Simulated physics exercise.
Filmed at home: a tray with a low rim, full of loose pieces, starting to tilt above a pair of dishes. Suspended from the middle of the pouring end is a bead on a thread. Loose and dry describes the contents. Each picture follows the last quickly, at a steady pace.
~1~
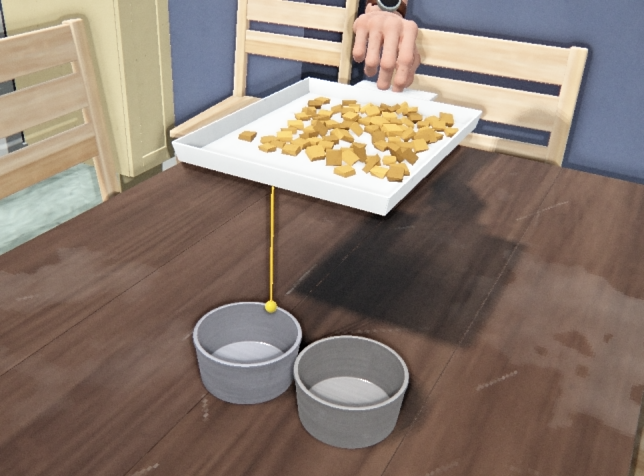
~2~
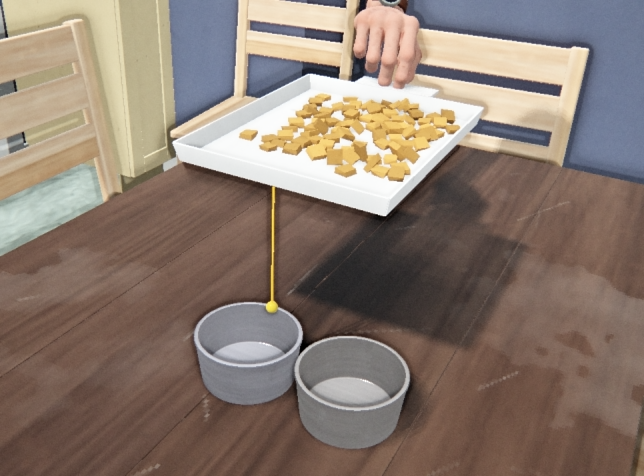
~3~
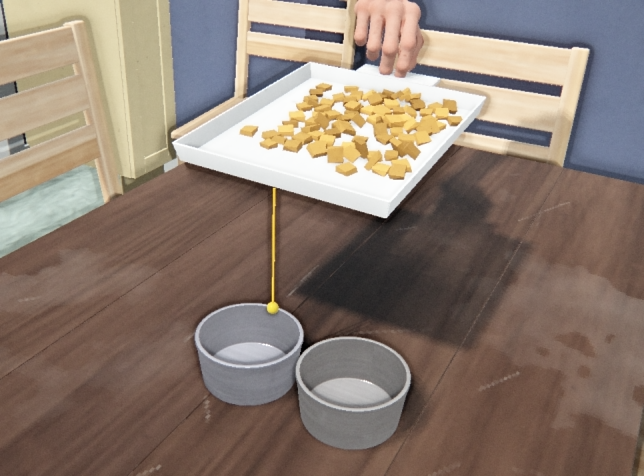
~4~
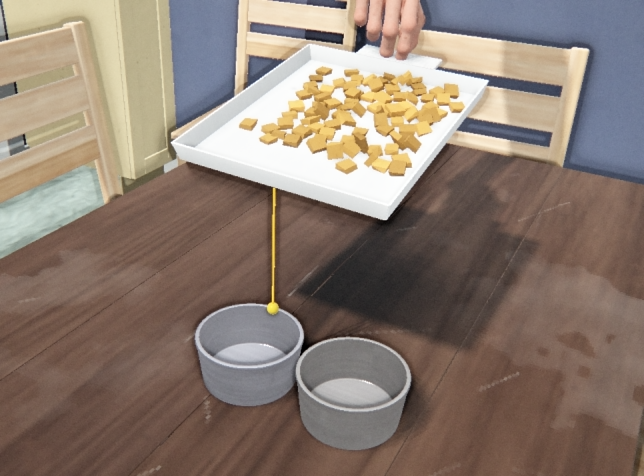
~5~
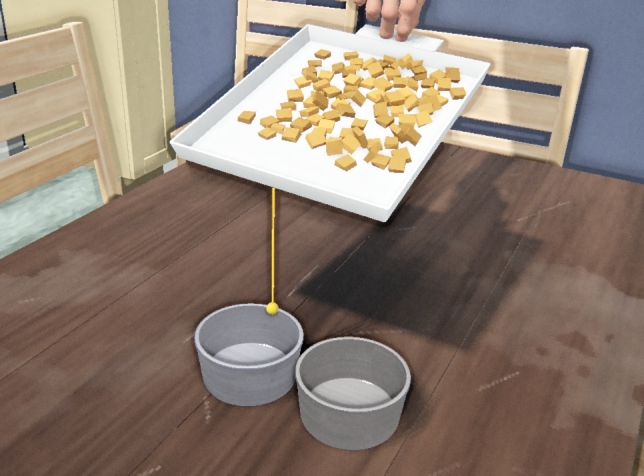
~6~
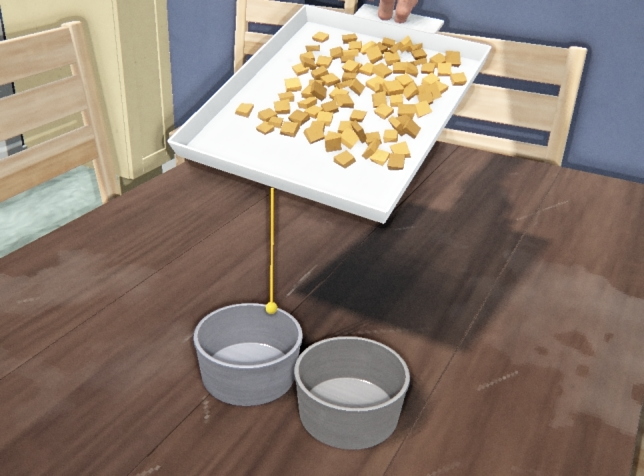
At the start, a hand holds the far side of a white tray of golden-brown square pieces above two grey dishes on a wooden table, a yellow bead hanging on a thread. The hand then steadily raises that side, steepening the tray toward the viewer, while the pieces stay scattered on it.
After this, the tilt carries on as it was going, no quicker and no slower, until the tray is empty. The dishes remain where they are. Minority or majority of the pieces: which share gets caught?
The amount caught is going to be bigger than the amount missed.
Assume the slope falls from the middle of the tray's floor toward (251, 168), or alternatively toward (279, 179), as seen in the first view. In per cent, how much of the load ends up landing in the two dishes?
Respectively 30 and 40 in a hundred.
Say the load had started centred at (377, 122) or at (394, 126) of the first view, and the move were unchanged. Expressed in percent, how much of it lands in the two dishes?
Shares in turn: 70 % and 60 %.
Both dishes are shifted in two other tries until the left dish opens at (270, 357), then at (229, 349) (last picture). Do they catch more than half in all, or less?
The bulk of it, then the bulk of it.
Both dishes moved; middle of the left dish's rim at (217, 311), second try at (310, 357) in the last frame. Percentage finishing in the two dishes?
The first try yields 40% and the second yields 60%.
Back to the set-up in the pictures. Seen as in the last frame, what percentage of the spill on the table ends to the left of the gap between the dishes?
90 per cent, about.
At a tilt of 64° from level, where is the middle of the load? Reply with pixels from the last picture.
Look about (321, 171) in the last picture.
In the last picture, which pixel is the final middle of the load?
Close to (312, 405), more or less.
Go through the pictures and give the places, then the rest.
The first frame shows corners of the pouring end at (178, 142) and (386, 195), level; middle of the load at (357, 129), cereal squares; left dish at (219, 377); right dish at (325, 421); bead on its thread at (271, 307).
The second frame shows corners of the pouring end at (179, 142) and (387, 196), level; middle of the load at (358, 127).
The third frame shows corners of the pouring end at (179, 142) and (387, 198), tipped barely, lowest at the right corner; middle of the load at (359, 120).
The fourth frame shows corners of the pouring end at (178, 142) and (387, 202), tipped a little, lowest at the right corner; middle of the load at (359, 110).
The fifth frame shows corners of the pouring end at (176, 141) and (385, 205), tipped a little, lowest at the right corner; middle of the load at (359, 98).
The sixth frame shows corners of the pouring end at (174, 140) and (384, 207), tipped clearly, lowest at the right corner; middle of the load at (358, 87); left dish at (219, 379); right dish at (326, 422).
Soon, tray tipped steeply; nearly all on the tray; a small part in the air.
A while on, tray tipped past a quarter turn; about a third on the tray; about a quarter in the right dish; a small part in the left dish; about a quarter outside both; a small part in the air.
Towards the end, tray tipped past a quarter turn; about half in the right dish; about a quarter in the left dish; about a quarter outside both.
Finally, tray tipped past a quarter turn; about half in the right dish; about a quarter in the left dish; about a quarter outside both.
